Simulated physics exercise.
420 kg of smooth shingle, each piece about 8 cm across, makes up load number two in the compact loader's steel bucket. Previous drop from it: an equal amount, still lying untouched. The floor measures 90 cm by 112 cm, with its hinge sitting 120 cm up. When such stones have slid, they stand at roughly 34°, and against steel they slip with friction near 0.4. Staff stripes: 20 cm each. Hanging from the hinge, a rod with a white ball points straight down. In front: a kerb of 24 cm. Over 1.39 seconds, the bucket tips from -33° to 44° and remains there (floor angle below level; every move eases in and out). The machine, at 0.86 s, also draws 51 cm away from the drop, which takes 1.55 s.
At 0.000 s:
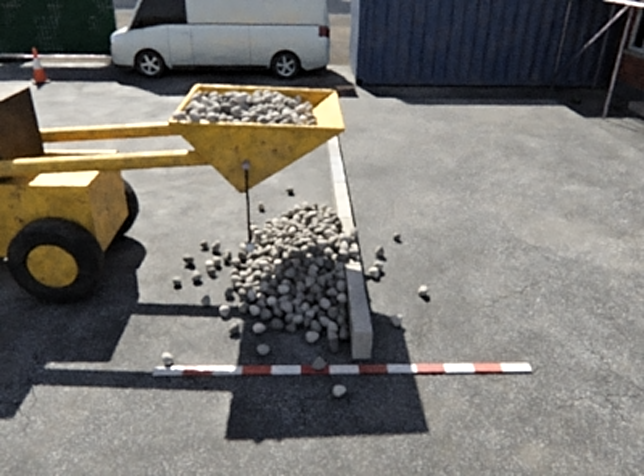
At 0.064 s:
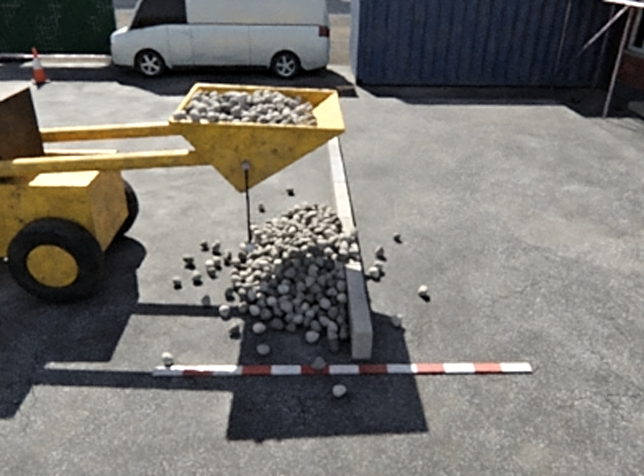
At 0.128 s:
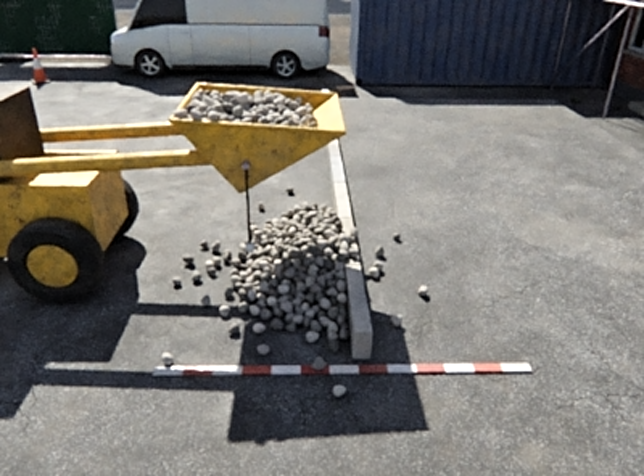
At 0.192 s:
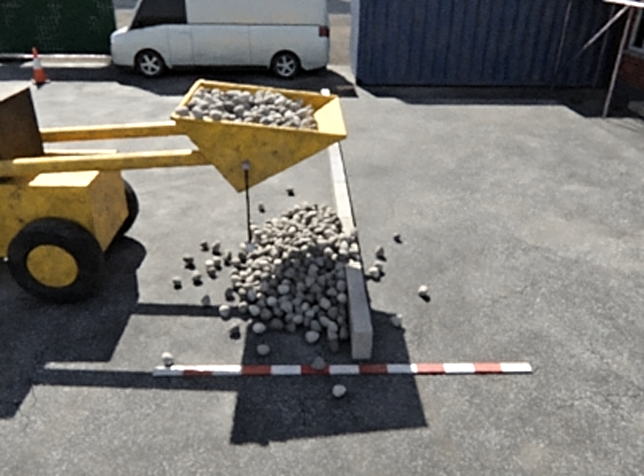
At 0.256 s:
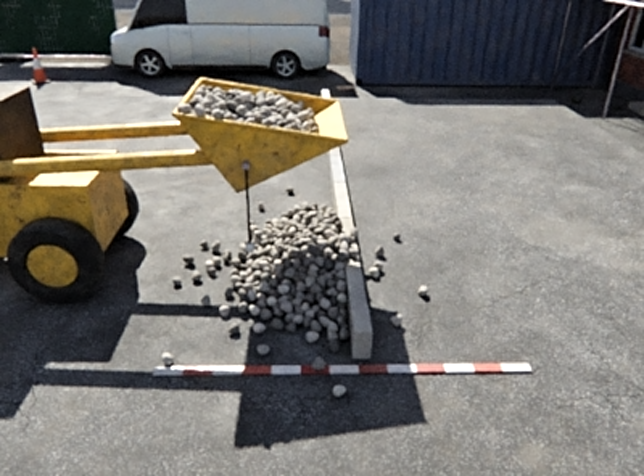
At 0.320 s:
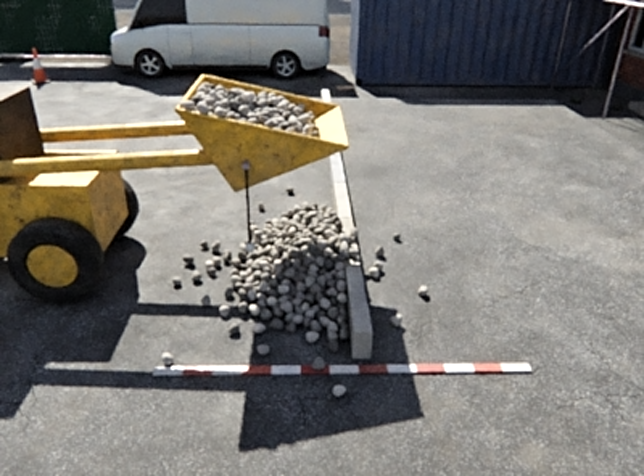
In the video, a yellow loader holds a bucket of grey stones above a stone pile beside a kerb and slowly tilts it slightly forward, its right lip lowering, while the pile and the red-and-white staff stay still.
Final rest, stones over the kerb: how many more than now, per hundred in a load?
26 per hundred.
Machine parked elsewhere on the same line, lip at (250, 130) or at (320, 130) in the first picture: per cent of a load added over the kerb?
Roughly 0 and 10 per cent, in that order.
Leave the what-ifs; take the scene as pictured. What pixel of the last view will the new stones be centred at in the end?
(319, 251).
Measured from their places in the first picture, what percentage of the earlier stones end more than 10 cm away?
Estimate: 20 %, roughly.
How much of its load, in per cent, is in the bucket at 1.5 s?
20 %.
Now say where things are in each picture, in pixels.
In the first picture, lip at (345, 130), floor tilted -33°, highest stones at (228, 99). The earlier load is highest near (335, 243), 31 cm above ground level, 99 % on this side of the kerb, 1 % over the kerb.
In the second picture, lip at (345, 130), floor tilted -33°, highest stones at (229, 100); the stones move at 0.1 m/s on average.
In the third picture, lip at (346, 133), floor tilted -31°, highest stones at (227, 99); the stones move at 0.1 m/s on average.
In the fourth picture, the bucket is at -29°, its lip at (347, 136); the top of the load is at (214, 96); the stones move at 0.2 m/s on average.
In the fifth picture, lip at (348, 141), floor tilted -26°, highest stones at (216, 95); the stones move at 0.2 m/s on average.
In the sixth picture, the bucket is at -23°, its lip at (349, 147); the top of the load is at (217, 92); the stones move at 0.3 m/s on average.
After 1.0 s the floor is at 32°; in per cent of one load, 94 in the bucket, 105 on this side of the kerb, 1 over the kerb; the foremost stones are at (382, 264).
After 1.5 s the floor is at 44°; in per cent of one load, 18 in the bucket, 169 on this side of the kerb, 13 over the kerb; the foremost stones are at (400, 251).
After 2.9 s the floor is at 44°; in per cent of one load, 0 in the bucket, 173 on this side of the kerb, 27 over the kerb; the foremost stones are at (504, 267).
After 5.6 s the floor is at 44°; in per cent of one load, 0 in the bucket, 173 on this side of the kerb, 27 over the kerb; the foremost stones are at (504, 267). Net gain over the kerb, 26.
